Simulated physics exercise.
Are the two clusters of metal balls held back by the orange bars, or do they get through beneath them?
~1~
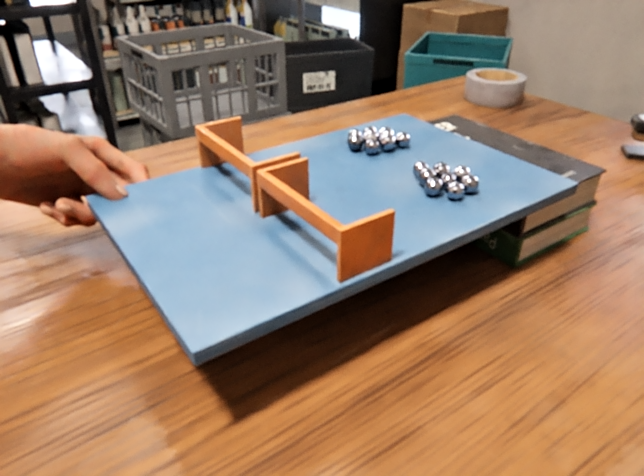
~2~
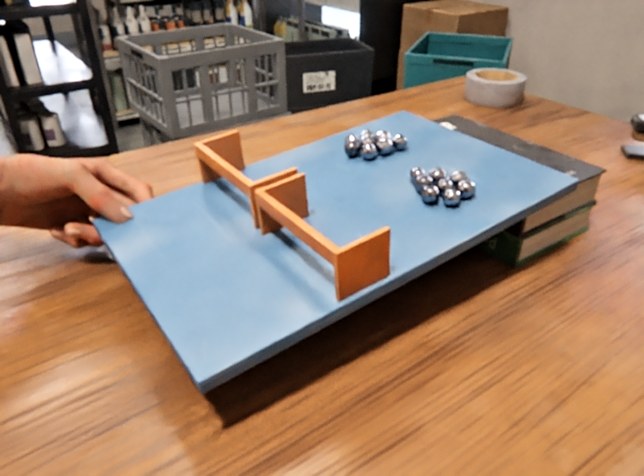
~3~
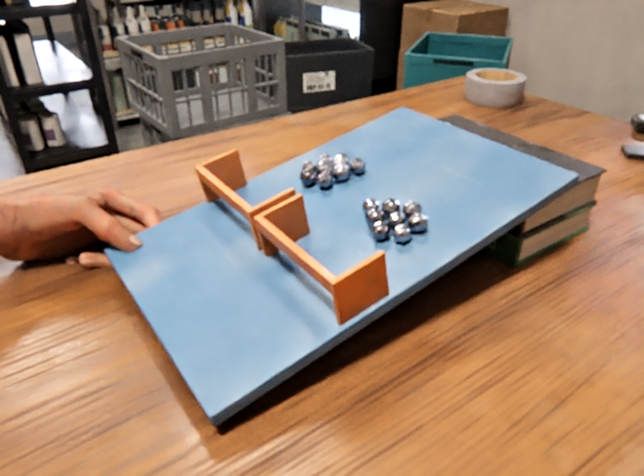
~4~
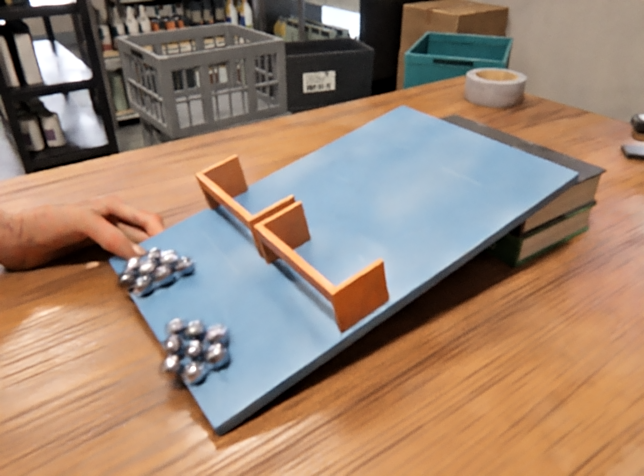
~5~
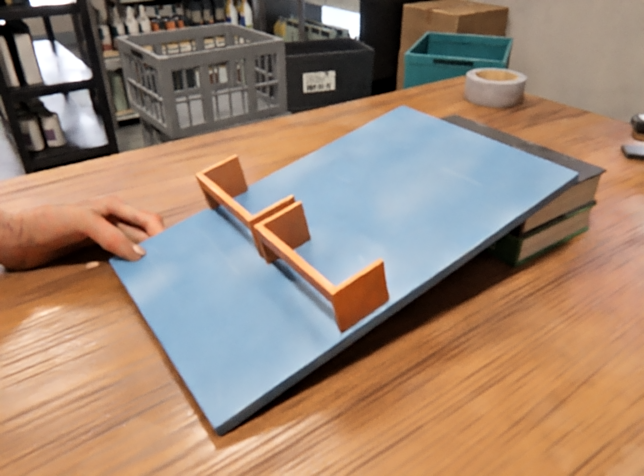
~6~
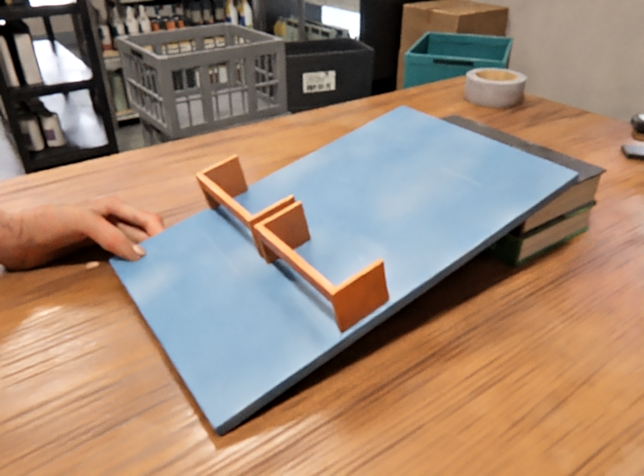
Both clusters get through. The nearer and the farther balls each pass under their orange bar and carry on down the board.
